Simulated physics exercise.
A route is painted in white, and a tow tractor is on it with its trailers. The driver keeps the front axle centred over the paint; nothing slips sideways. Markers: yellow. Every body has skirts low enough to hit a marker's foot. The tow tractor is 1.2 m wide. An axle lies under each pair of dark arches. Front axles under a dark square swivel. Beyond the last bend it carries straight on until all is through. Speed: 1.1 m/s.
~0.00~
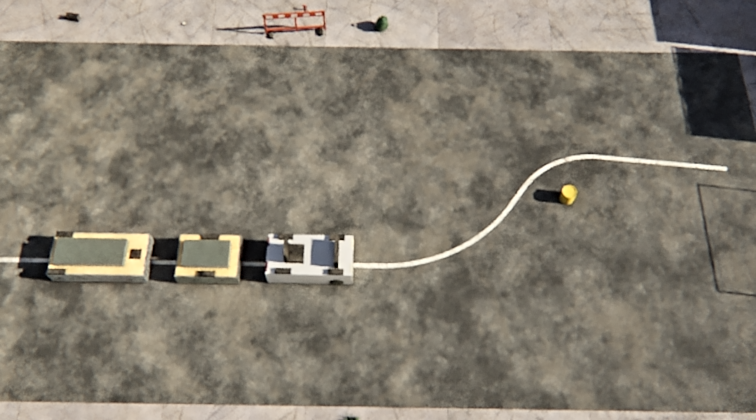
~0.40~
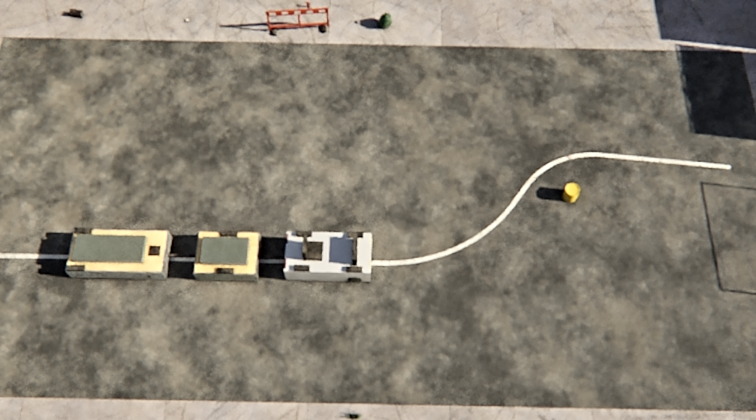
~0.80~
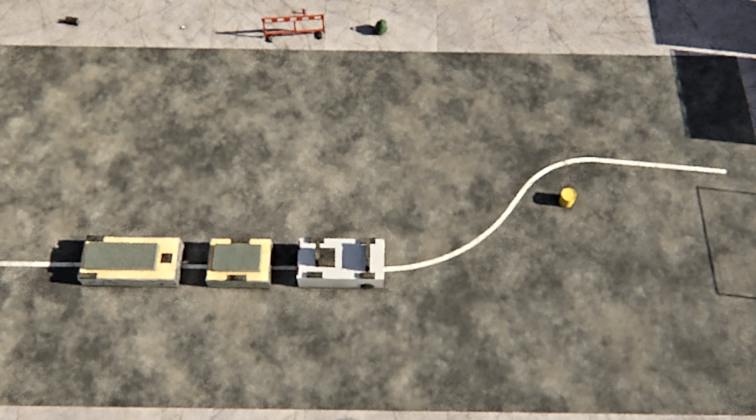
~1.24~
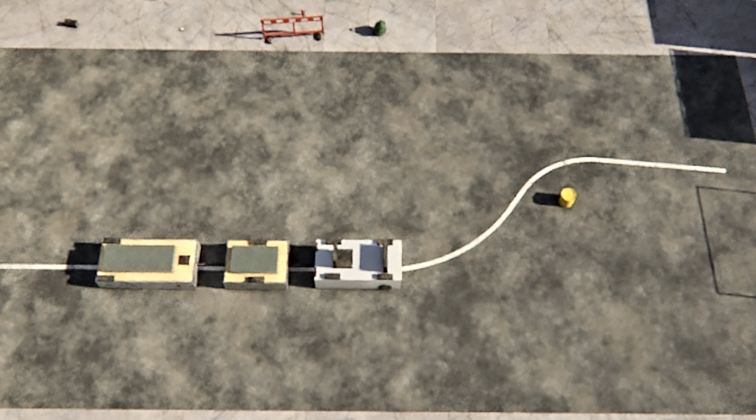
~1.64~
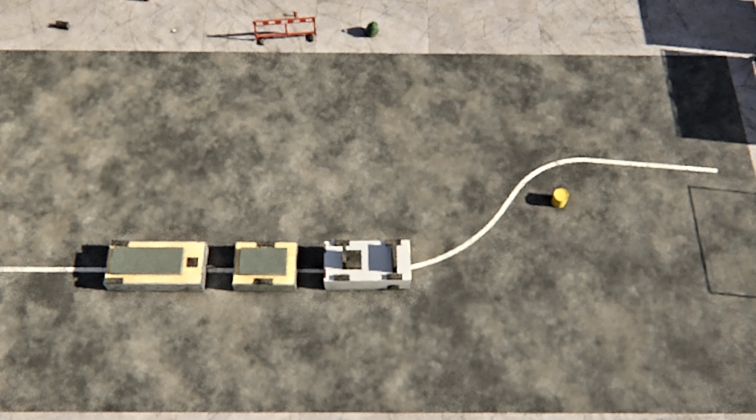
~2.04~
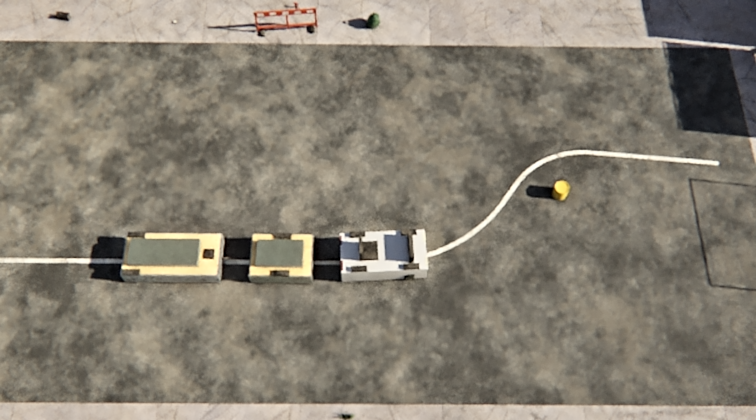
In this clip, seen from above, a white tow tractor pulls two yellow trailers rightward along a painted white line on grey pavement, then begins turning slightly left where the line curves near a yellow marker.
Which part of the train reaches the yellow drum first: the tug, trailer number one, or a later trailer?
First contact comes from trailer number one.
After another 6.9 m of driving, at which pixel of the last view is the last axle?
Near (365, 246).
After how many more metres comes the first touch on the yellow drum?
About 8.0 m.
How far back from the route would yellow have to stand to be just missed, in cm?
About: Yellow 30.
By 6.2 s, the last axle is at (290, 255) of the last picture, on the line.
By 9.5 s, the last axle is at (404, 234) of the last picture, 55 cm off the line; the first trailer has hit yellow.
By 14.5 s, the last axle is at (566, 167) of the last picture, 70 cm off the line.
By 18.7 s, the last axle is at (715, 157) of the last picture, 15 cm off the line; 1 of 1 struck in all.
